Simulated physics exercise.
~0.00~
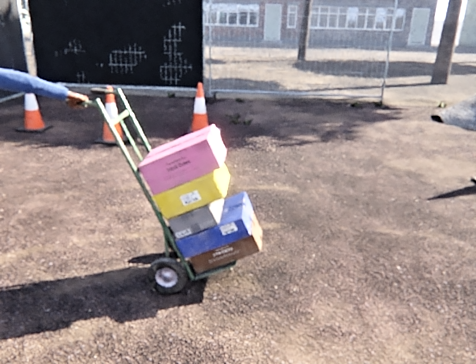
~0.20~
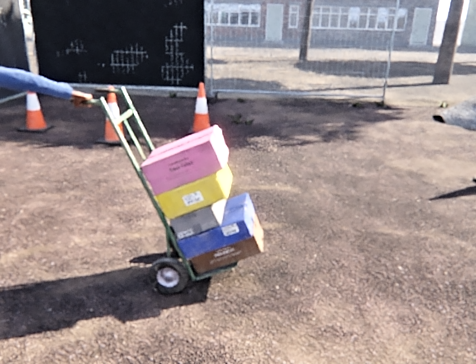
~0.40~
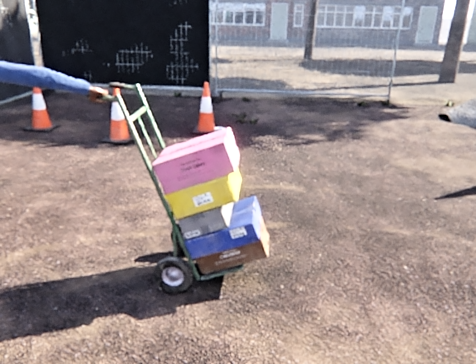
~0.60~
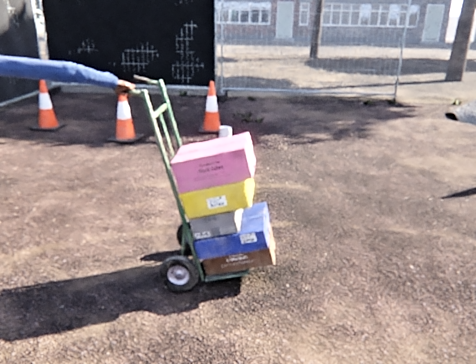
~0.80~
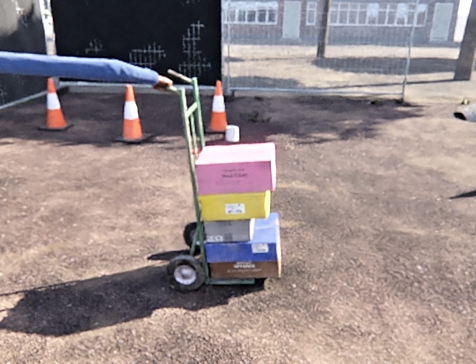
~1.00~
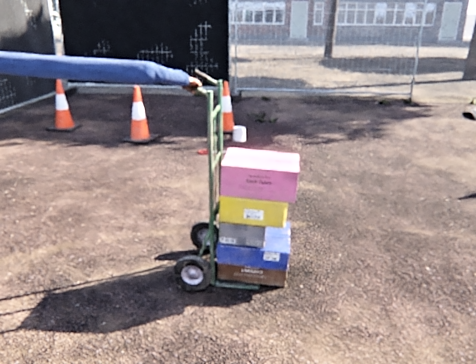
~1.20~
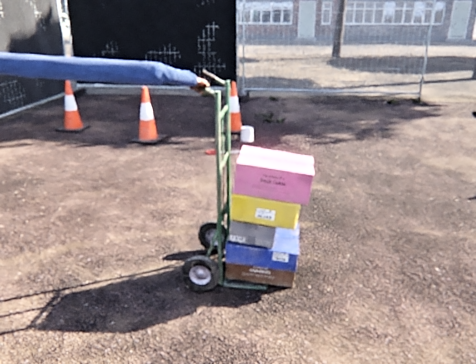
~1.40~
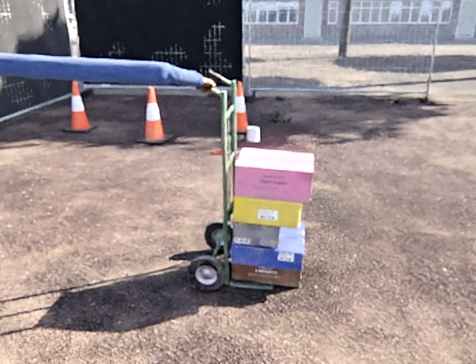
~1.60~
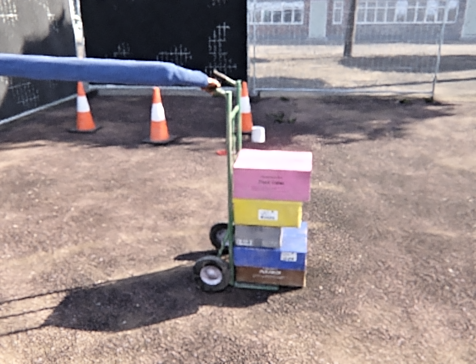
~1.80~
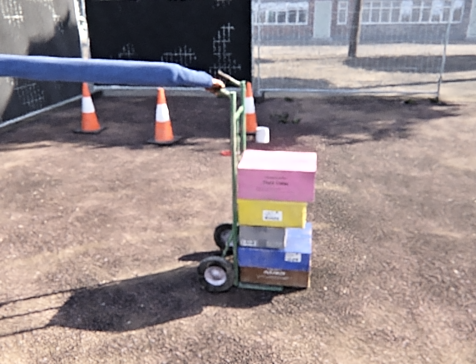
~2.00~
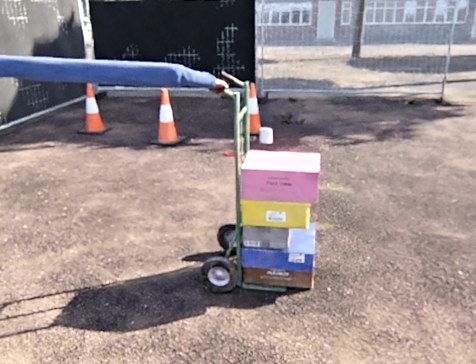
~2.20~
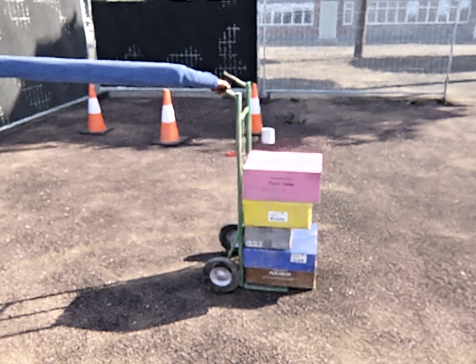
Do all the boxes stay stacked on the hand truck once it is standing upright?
Yes, they all stay on. The upper boxes rock a little as the truck comes upright, but none tips over or drops from the stack.
